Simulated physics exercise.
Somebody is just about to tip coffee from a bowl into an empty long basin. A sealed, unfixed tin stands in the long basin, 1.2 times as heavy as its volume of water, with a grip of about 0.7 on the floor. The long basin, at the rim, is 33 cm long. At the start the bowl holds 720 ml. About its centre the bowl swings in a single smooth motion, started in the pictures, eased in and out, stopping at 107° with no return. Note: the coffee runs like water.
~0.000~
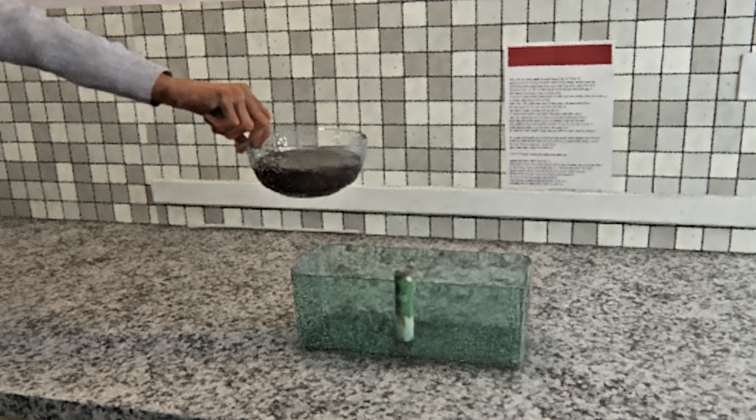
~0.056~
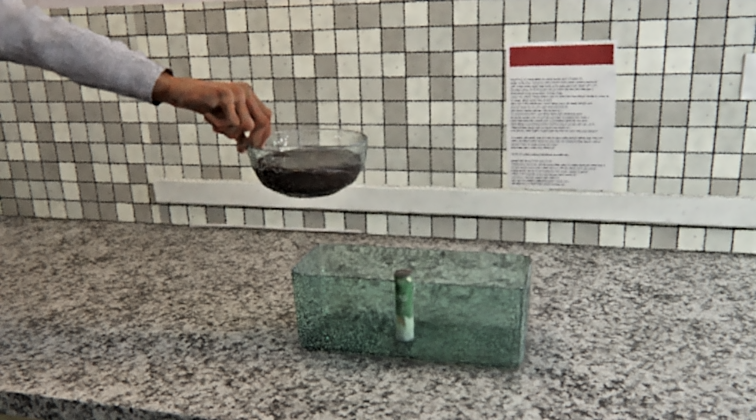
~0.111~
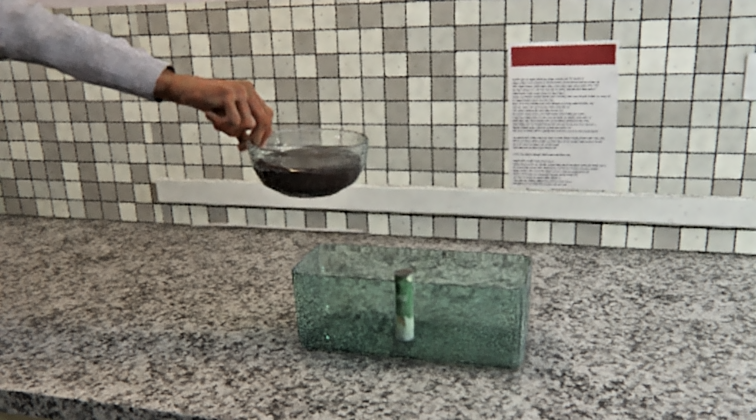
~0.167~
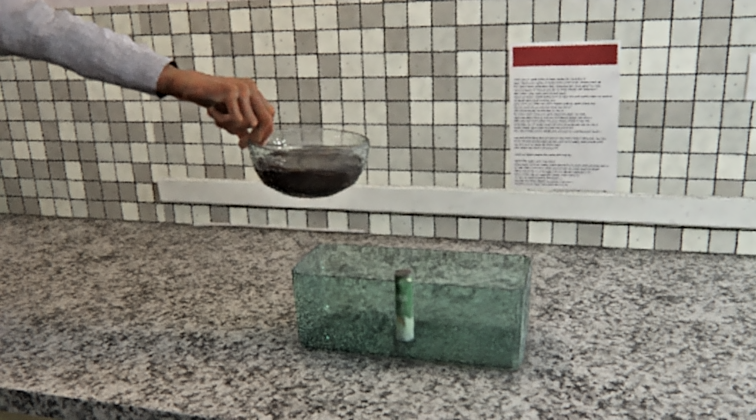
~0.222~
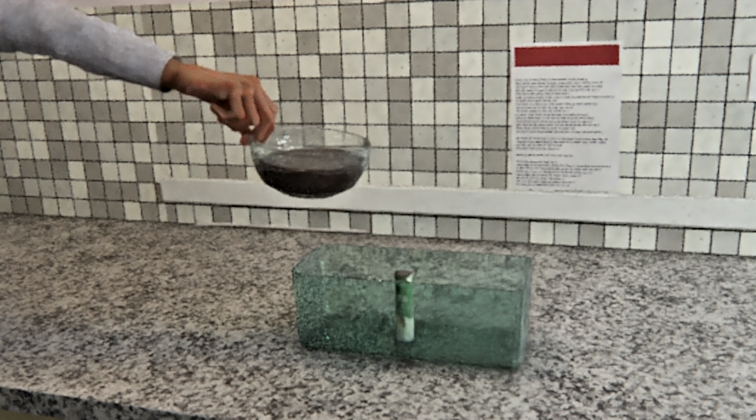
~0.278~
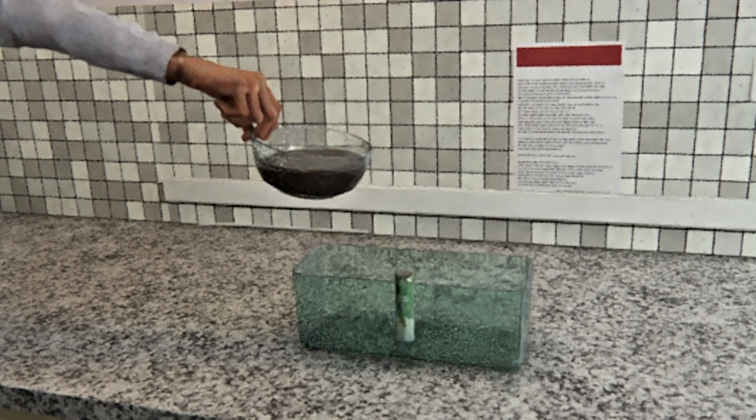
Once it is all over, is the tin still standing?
Yes.
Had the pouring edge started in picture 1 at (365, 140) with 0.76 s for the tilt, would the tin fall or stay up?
Then the tin comes down.
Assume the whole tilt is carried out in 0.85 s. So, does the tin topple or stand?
So the tin will hold steady.
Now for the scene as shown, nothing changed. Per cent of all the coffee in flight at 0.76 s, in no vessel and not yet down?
32 per cent.
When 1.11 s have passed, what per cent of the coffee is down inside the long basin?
About 88 %.
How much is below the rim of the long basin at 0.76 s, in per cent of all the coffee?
12 %, more or less.
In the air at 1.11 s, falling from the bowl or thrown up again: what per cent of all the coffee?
Something like 8 per cent is in the air then.
Then, 0.76 s in, the tilt is 62° and 56 per cent is still to pour; the tin stands where it began.
Then, 1.11 s in, the tilt is 97° and 4 per cent is still to pour; the tin stands where it began.
Then, 1.48 s in, the tilt is 107° and 0 per cent is still to pour; the tin stands where it began.
Then, 1.88 s in, the tilt is 107° and 0 per cent is still to pour; the tin stands where it began.
Finally, the tin stands where it began.
